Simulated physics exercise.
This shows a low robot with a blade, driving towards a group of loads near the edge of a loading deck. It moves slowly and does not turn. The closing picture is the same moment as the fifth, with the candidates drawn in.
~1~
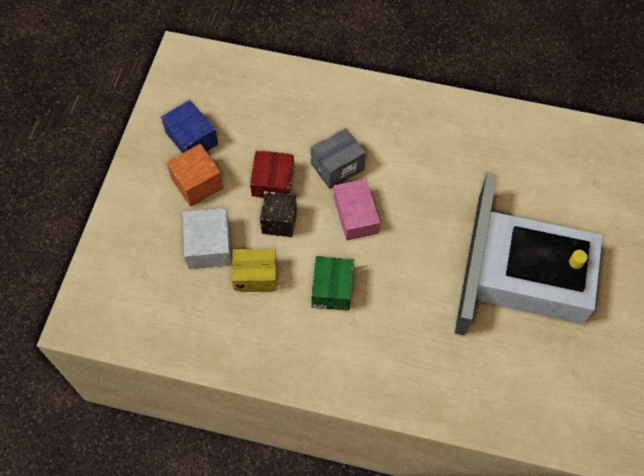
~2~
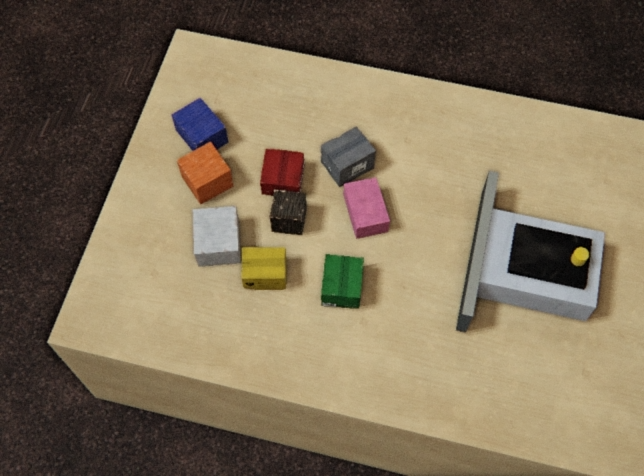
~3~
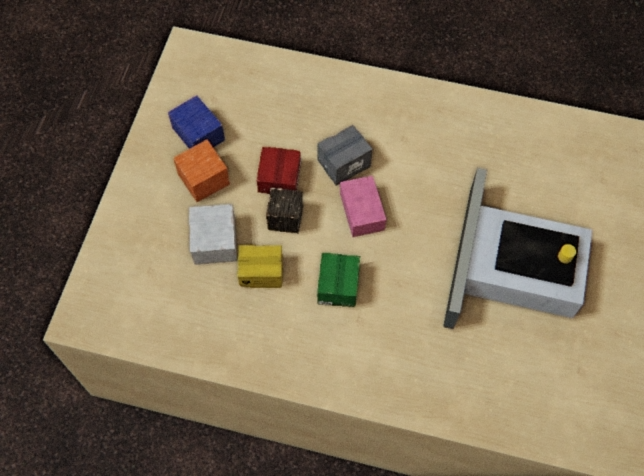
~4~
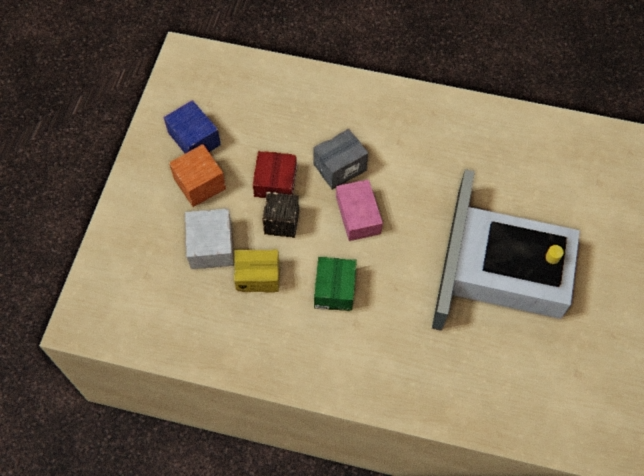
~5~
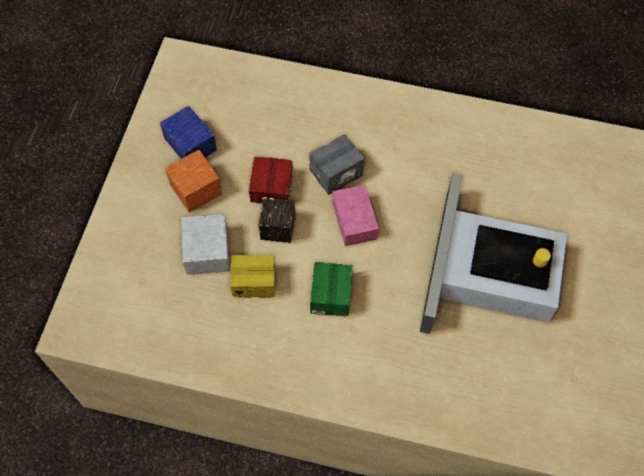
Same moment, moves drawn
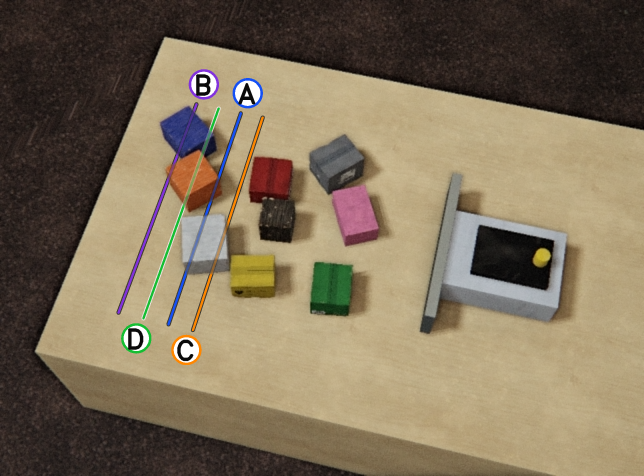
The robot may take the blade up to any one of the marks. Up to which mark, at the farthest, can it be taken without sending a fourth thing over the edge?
At B, and not beyond.
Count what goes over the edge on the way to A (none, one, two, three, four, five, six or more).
By then, none.
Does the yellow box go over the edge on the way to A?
No.
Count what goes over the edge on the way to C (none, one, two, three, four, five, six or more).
In all, none.
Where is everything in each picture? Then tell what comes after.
In the first picture, pink crate (356, 210); orange crate (196, 176); grey parcel (338, 158).
In the second picture, robot (544, 254); green box (342, 281).
In the third picture, robot (532, 251); blue crate (197, 126).
In the fourth picture, robot (519, 252); black crate (281, 215).
In the fifth picture, robot (507, 255); pink crate (355, 216); orange crate (194, 181); grey parcel (336, 164).
On the copy, A at (207, 212); B at (160, 202); C at (230, 217); D at (183, 207).
On B. First, robot (399, 232); green box (300, 282); grey parcel (324, 158).
Then, robot (294, 210); white crate (129, 221); orange crate (149, 176).
Finally, robot (215, 193); orange crate over the edge; white crate over the edge; two fallen.
By contrast, A is within the limit but short; C is within the limit but short; D is within the limit but short.
